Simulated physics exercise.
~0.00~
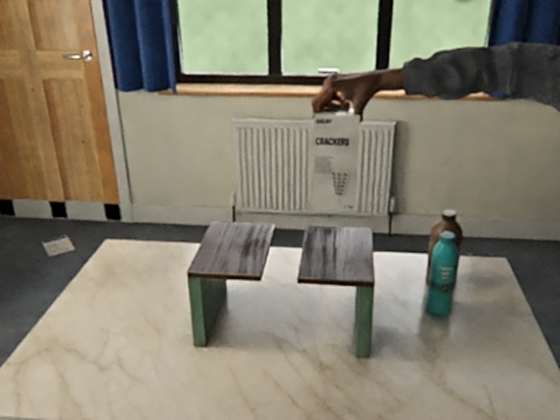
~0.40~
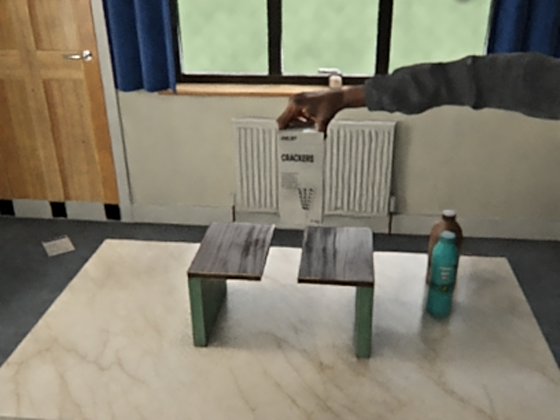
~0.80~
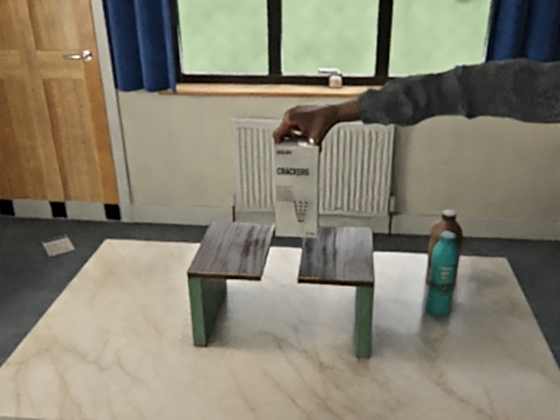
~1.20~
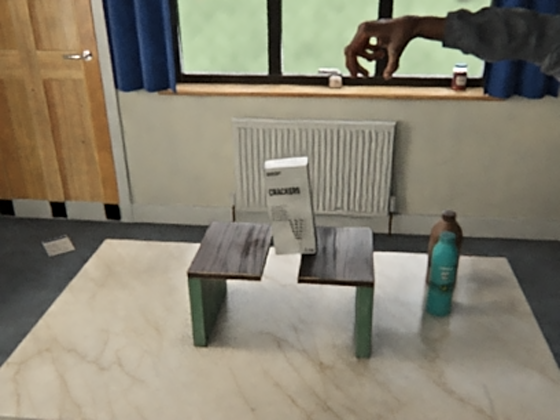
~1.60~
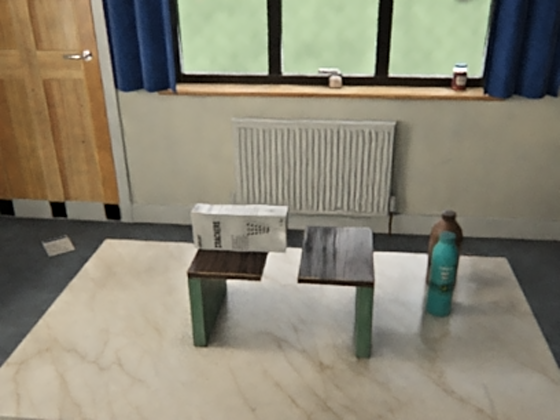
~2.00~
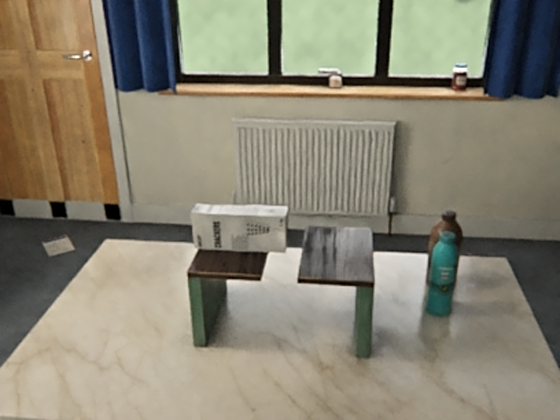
In this clip, a hand lowers a white cracker packet over the gap in a small stand beside two bottles and lets go; the packet tips left and ends lying on its side atop the stand's left part, while the bottles stay still.
